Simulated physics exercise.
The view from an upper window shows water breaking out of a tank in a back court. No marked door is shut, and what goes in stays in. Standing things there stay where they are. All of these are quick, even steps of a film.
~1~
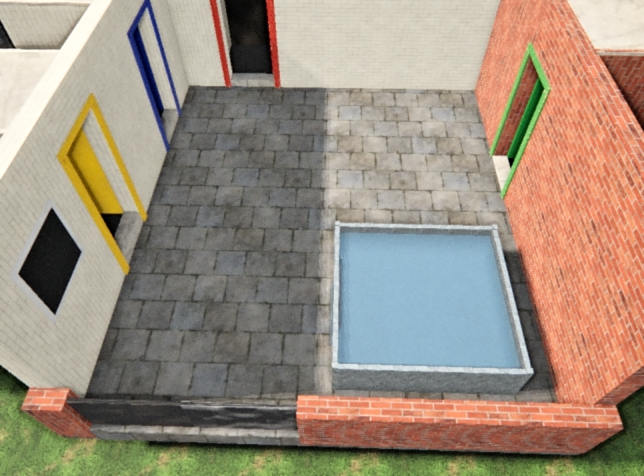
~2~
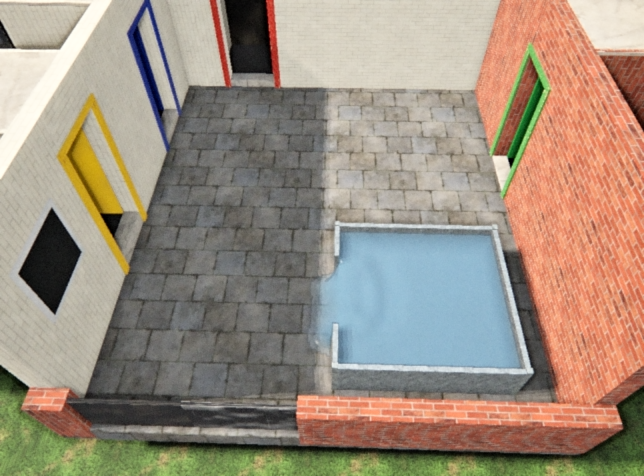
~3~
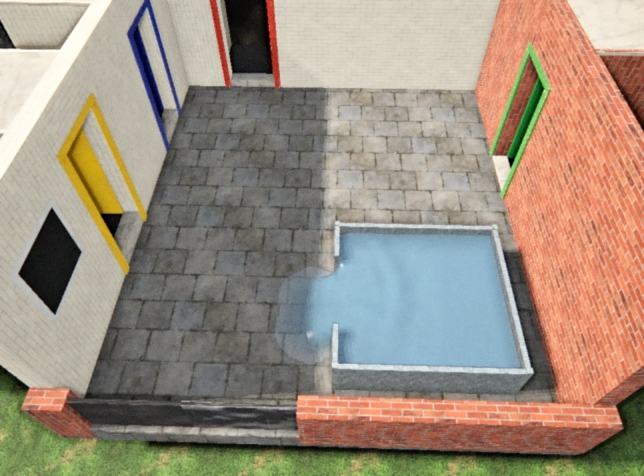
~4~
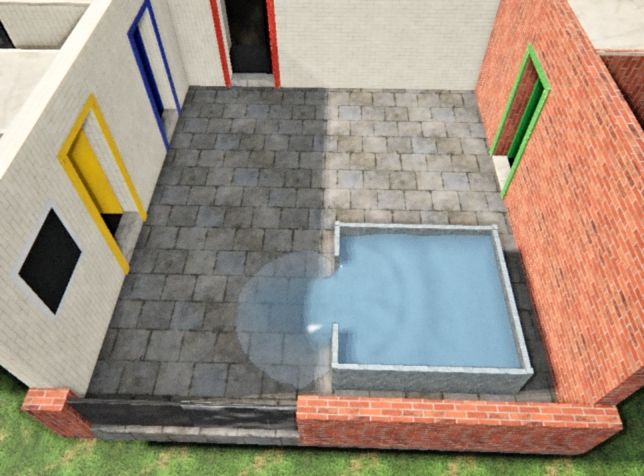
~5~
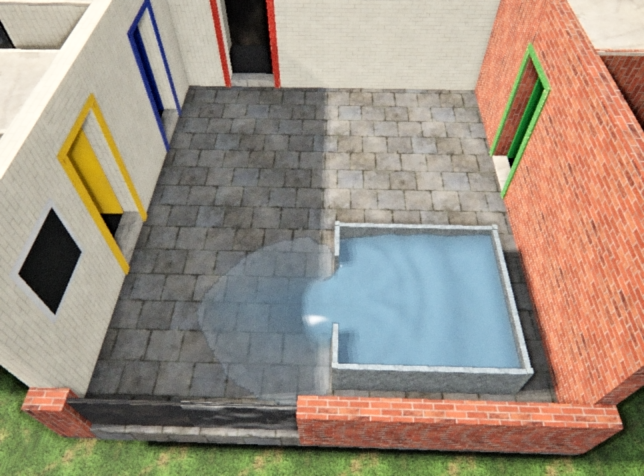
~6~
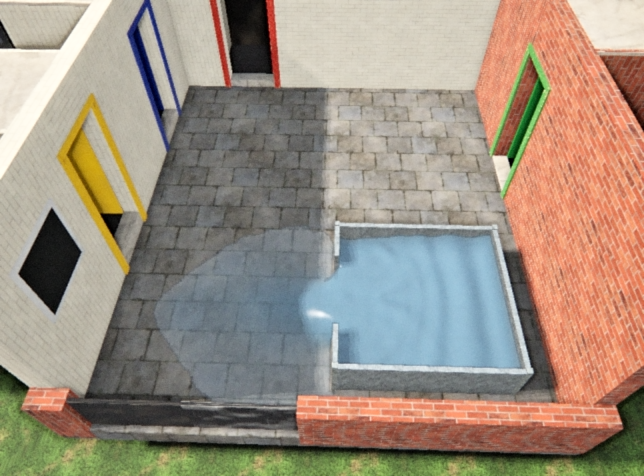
Water pours through a gap in the tank's left side and spreads leftward across the paving.
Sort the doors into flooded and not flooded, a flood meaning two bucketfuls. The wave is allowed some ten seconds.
Sorted: Red door - not flooded; yellow door - not flooded; blue door - not flooded; green door - not flooded.
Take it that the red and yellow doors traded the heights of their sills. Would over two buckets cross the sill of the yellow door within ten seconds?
One by one: The yellow door passes that mark.
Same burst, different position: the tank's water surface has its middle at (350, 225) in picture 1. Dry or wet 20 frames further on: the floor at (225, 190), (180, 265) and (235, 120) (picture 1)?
As listed: Reached, reached, reached.
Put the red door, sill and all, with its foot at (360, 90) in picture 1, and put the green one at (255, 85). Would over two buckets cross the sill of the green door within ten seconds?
Note - green door ends up higher.
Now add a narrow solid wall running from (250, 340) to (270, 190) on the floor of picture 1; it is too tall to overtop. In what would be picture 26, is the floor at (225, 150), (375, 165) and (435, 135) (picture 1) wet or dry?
As listed: Not flooded, awash, covered.
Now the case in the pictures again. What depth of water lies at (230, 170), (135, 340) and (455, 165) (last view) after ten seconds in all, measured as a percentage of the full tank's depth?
About 8 per cent, then 18 per cent, then 12 per cent.
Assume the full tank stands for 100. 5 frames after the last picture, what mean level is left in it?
74 percent or thereabouts.
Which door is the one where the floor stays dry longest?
My answer: The green door.
A moment on, water covers 25 % of the floor; the red door not reached, the yellow door wet at the sill, nothing in, the blue door not reached, the green door not reached.
Next, water covers 30 % of the floor; the red door not reached, the yellow door wet at the sill, nothing in, the blue door not reached, the green door not reached.
Then, water covers 40 % of the floor; the red door not reached, the yellow door wet at the sill, nothing in, the blue door wet at the sill, nothing in, the green door not reached.
Later, water covers 65 % of the floor; the red door wet at the sill, nothing in, the yellow door wet at the sill, nothing in, the blue door wet at the sill, nothing in, the green door not reached.
In the end, water covers 95 % of the floor; the red door wet at the sill, nothing in, the yellow door wet at the sill, nothing in, the blue door wet at the sill, nothing in, the green door under two buckets in.
